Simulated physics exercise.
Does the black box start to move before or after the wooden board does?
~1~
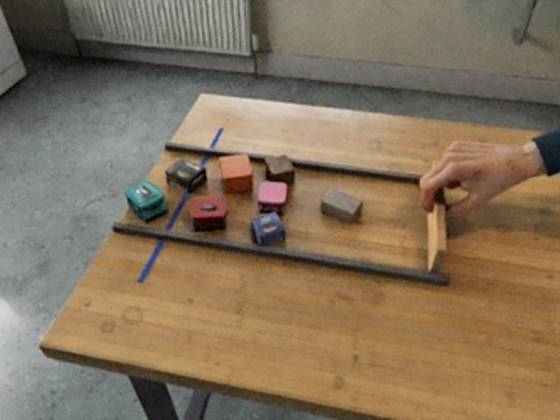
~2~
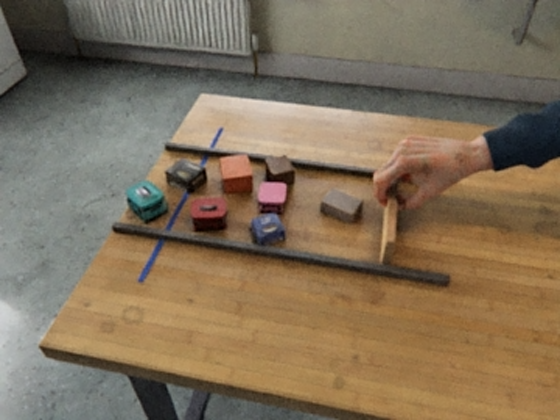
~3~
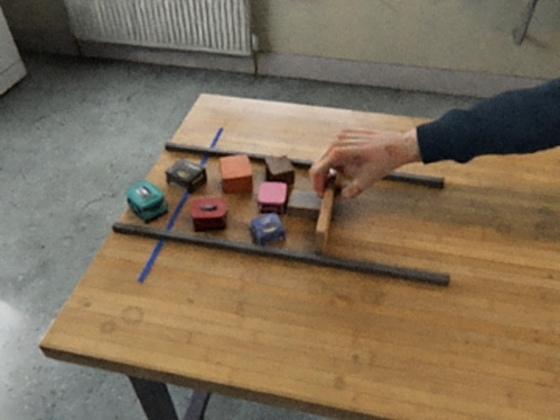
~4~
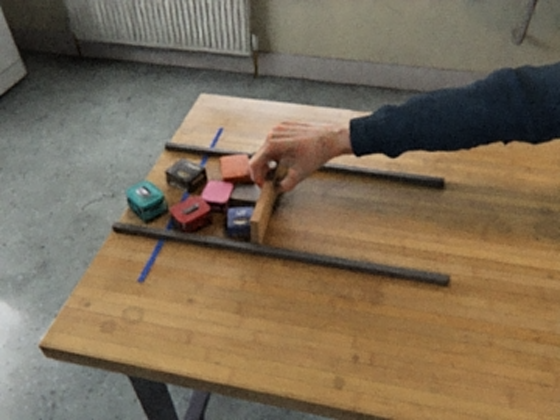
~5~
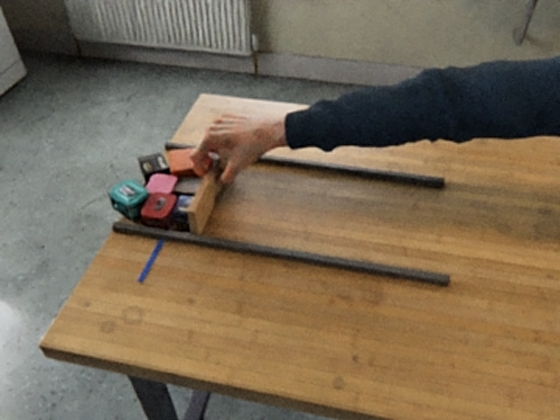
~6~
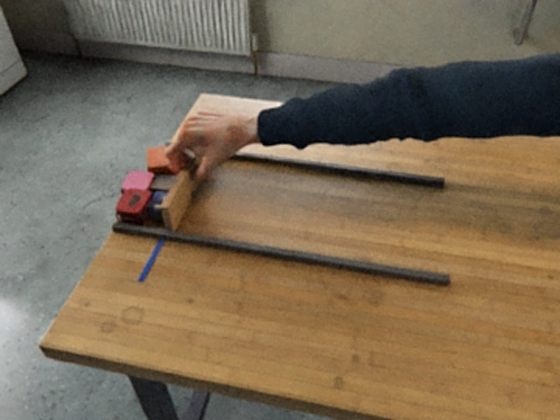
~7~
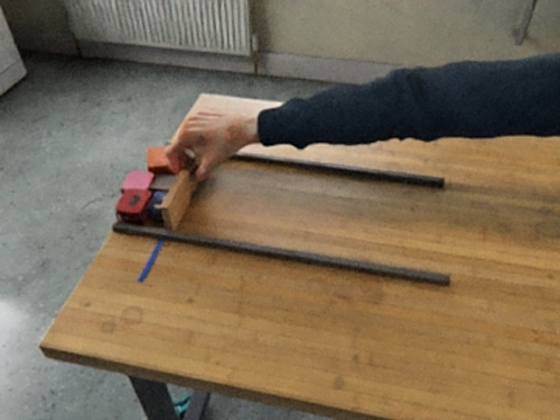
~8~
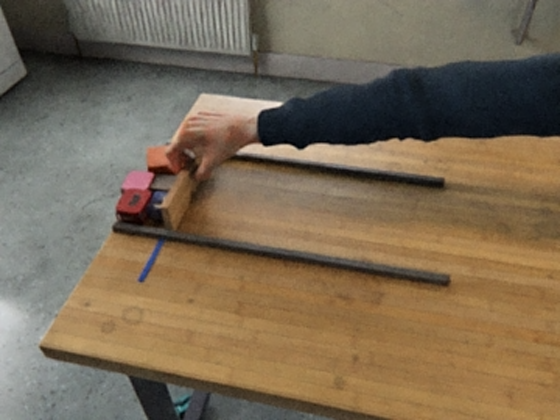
It starts after the board. The board is already sliding left while the black box sits still, and the box only shifts once the bunched pile is pushed toward the table's end.
